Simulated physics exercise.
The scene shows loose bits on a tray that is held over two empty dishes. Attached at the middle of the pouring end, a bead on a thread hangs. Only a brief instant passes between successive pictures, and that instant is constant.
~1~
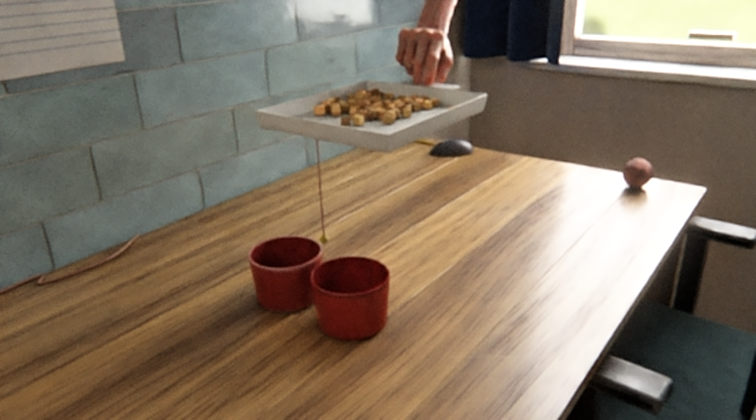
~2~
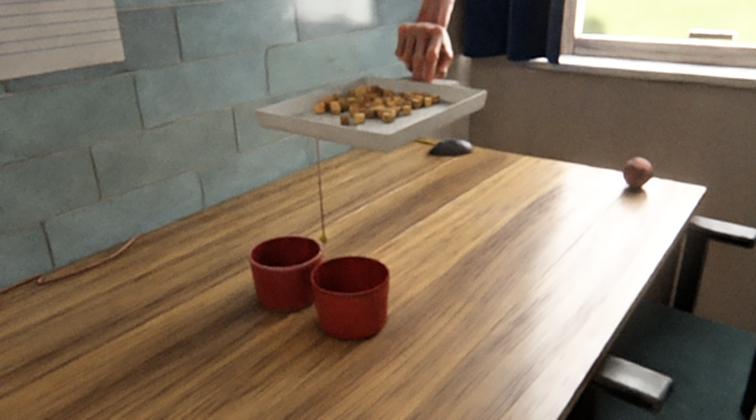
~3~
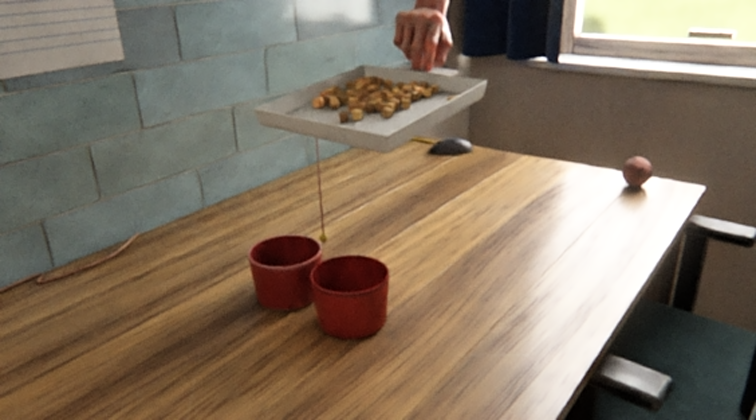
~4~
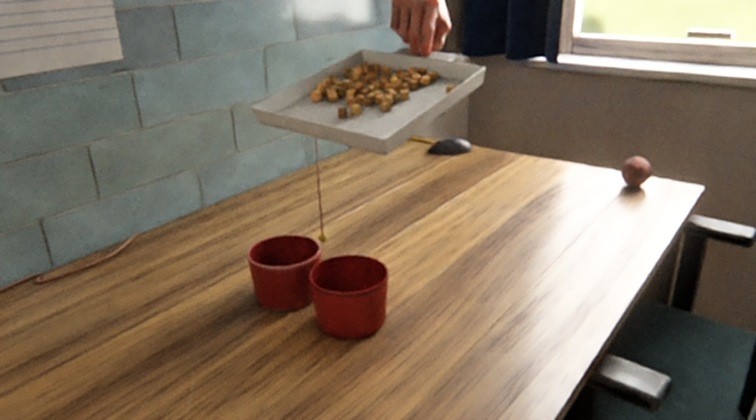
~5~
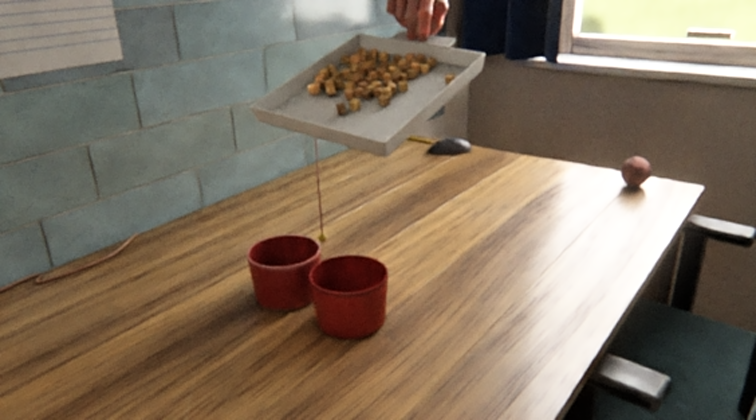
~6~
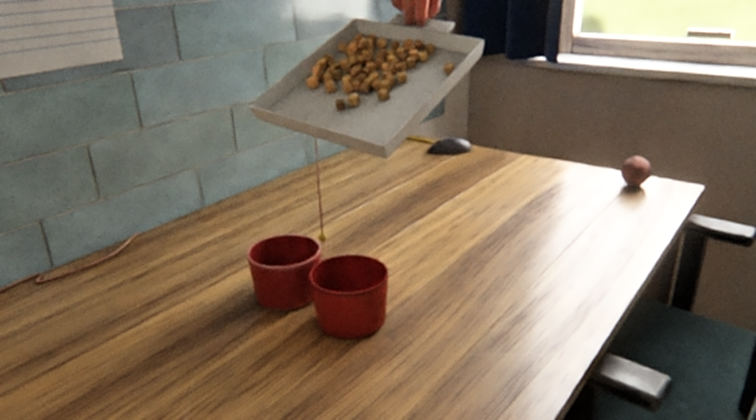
In the video, a hand holds a pale tray of small wooden cubes above two empty red dishes on a wooden table, then raises its far end, tilting the tray increasingly toward the dishes, with its near right corner lowest.
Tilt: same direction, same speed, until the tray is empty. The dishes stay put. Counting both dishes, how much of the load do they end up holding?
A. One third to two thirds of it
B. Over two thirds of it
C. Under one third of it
A.
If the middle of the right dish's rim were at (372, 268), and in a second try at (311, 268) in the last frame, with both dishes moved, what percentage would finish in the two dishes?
Some 30 percent in the first case, 40 percent in the second.
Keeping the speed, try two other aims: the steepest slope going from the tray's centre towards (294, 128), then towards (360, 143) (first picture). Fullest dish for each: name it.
Case 1 - the one at left; case 2 - the one at right.
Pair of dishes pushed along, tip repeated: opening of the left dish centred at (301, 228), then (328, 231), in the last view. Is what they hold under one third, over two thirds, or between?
The two tries come out as less than a third and less than a third in turn.
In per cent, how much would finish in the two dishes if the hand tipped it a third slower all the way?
About 40 %.
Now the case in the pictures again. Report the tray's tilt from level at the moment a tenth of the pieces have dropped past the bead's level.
85°.
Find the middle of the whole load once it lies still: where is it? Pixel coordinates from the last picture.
Once nothing moves, the middle sits near (336, 322).
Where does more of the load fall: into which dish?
Reply: The right-hand one.
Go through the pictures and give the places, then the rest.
The first picture shows corners of the pouring end at (259, 110) and (387, 133), level; middle of the load at (378, 106), small wooden cubes; left dish at (261, 284); right dish at (326, 311); bead on its thread at (324, 239).
The second picture shows corners of the pouring end at (259, 110) and (387, 133), level; middle of the load at (378, 103).
The third picture shows corners of the pouring end at (258, 108) and (386, 134), tipped barely, lowest at the right corner; middle of the load at (377, 96).
The fourth picture shows corners of the pouring end at (255, 106) and (384, 137), tipped a little, lowest at the right corner; middle of the load at (375, 86).
The fifth picture shows corners of the pouring end at (254, 105) and (383, 140), tipped clearly, lowest at the right corner; middle of the load at (373, 76).
The sixth picture shows corners of the pouring end at (252, 104) and (383, 143), tipped clearly, lowest at the right corner; middle of the load at (371, 67); left dish at (260, 283); right dish at (325, 309).
Soon, tray tipped steeply; nearly all on the tray; a stray few in the air.
A while on, tray tipped past a quarter turn; about two thirds on the tray; a small part in the right dish; about a quarter outside both; a stray few in the air.
Towards the end, tray tipped past a quarter turn; about half in the right dish; a small part in the left dish; about half outside both; a stray few in the air.
Finally, tray tipped past a quarter turn; about half in the right dish; a small part in the left dish; about half outside both.
